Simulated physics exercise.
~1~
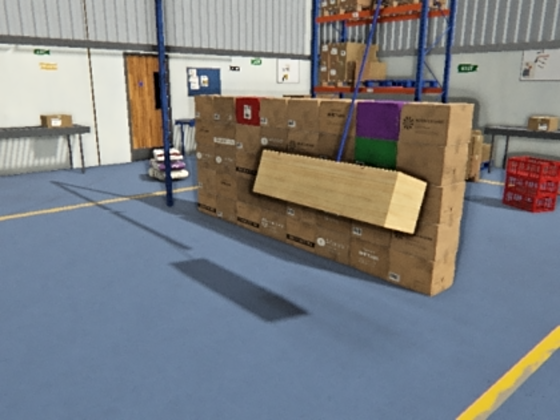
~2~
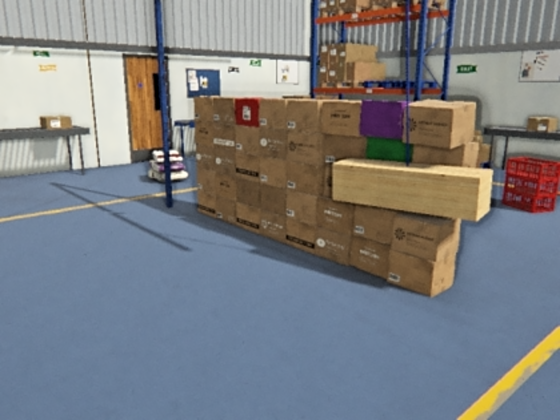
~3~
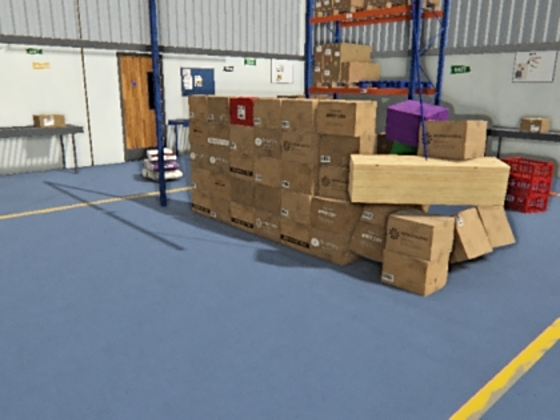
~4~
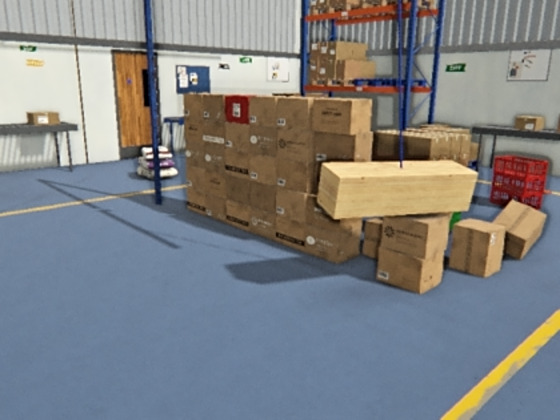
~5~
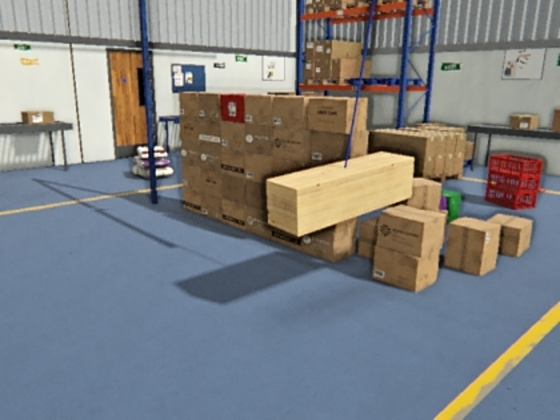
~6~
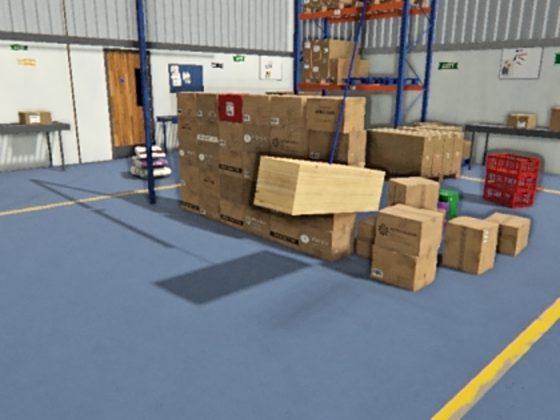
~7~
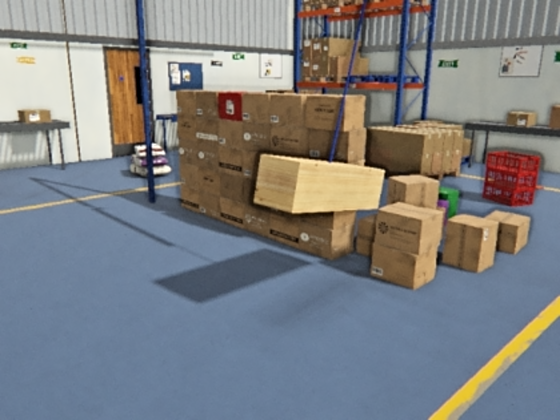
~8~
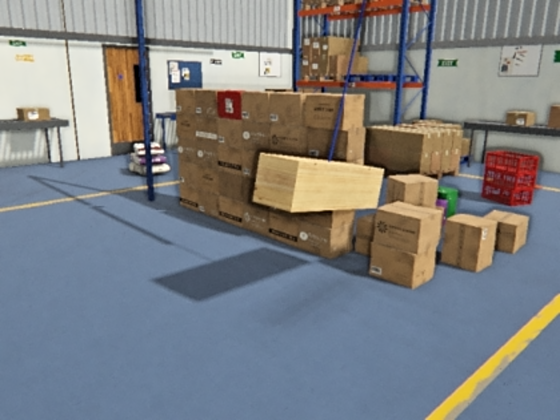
The clip shows a suspended timber beam swinging rightward into the right end of a stacked carton wall in a warehouse, knocking several boxes down, including the purple and green ones, before swinging back left and hanging beside the wall, where the red carton stays in place.
